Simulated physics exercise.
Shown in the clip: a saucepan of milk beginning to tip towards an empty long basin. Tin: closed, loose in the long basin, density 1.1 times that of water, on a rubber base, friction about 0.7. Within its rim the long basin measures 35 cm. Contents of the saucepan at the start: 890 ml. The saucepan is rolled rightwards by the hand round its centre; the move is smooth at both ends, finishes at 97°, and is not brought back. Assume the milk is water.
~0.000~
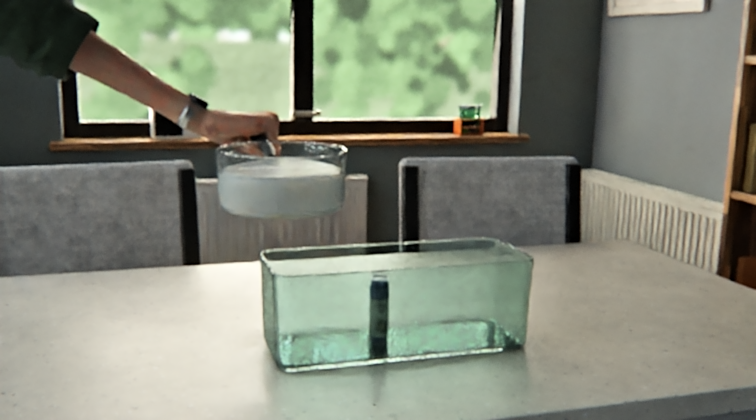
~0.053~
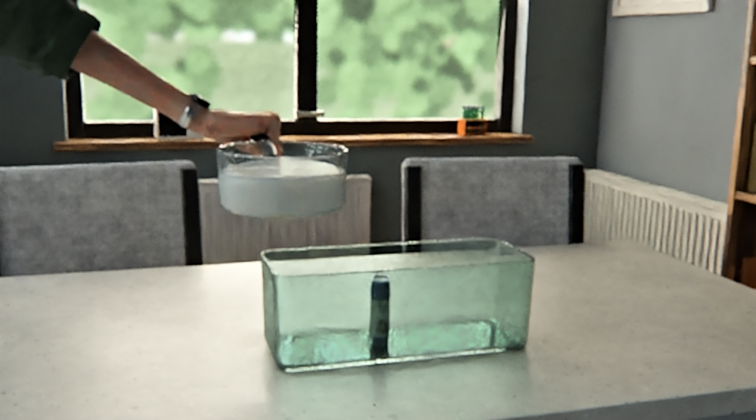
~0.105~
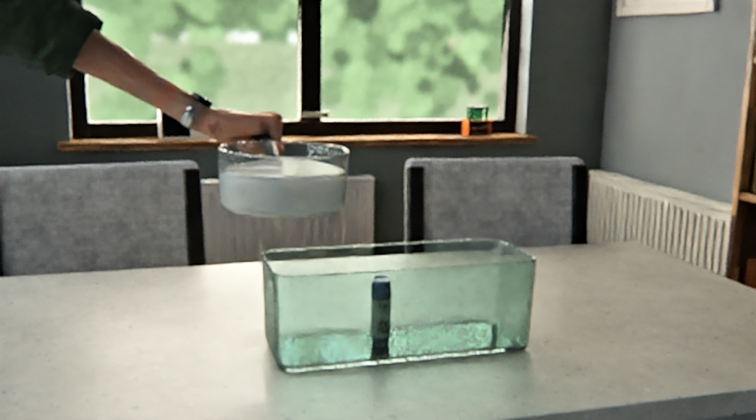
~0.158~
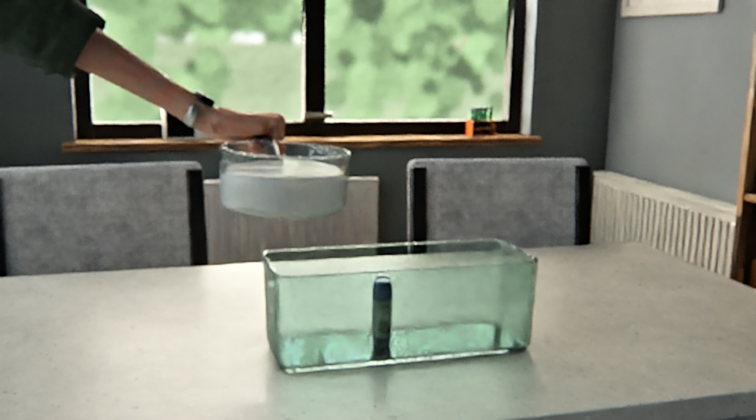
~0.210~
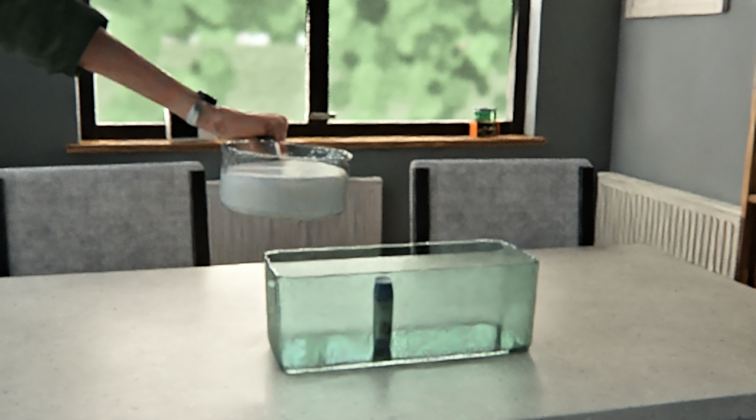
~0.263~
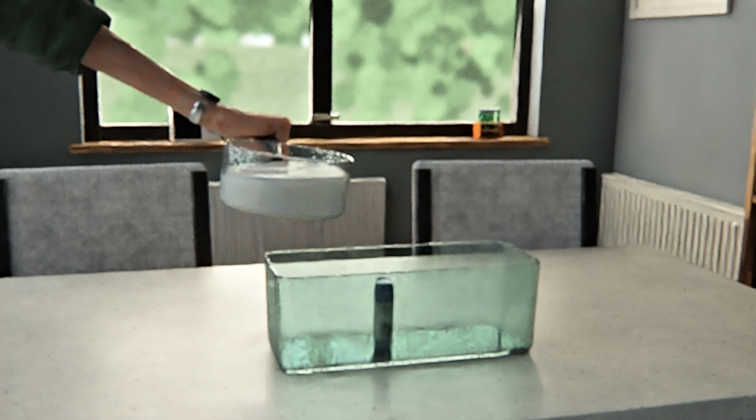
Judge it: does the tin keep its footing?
Most likely it will not capsize.
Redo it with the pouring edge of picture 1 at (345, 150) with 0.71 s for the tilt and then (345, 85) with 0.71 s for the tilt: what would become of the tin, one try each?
First it tips over; then it tips over.
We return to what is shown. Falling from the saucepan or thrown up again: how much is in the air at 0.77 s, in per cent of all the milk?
It comes to roughly 20 per cent.
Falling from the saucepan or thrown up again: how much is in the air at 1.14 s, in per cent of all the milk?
Near 8 per cent, I'd say.
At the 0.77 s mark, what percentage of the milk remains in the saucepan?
I'd estimate some 74 % remains.
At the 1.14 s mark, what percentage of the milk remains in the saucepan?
Around 18 percent of it.
By 0.77 s the tilt is 53° and 73 per cent is still to pour; the tin stands where it began.
By 1.14 s the tilt is 86° and 18 per cent is still to pour; the tin stands where it began.
By 1.54 s the tilt is 97° and 2 per cent is still to pour; the tin stands where it began.
By 1.96 s the tilt is 97° and 0 per cent is still to pour; the tin stands where it began.
At rest the tin stands where it began.
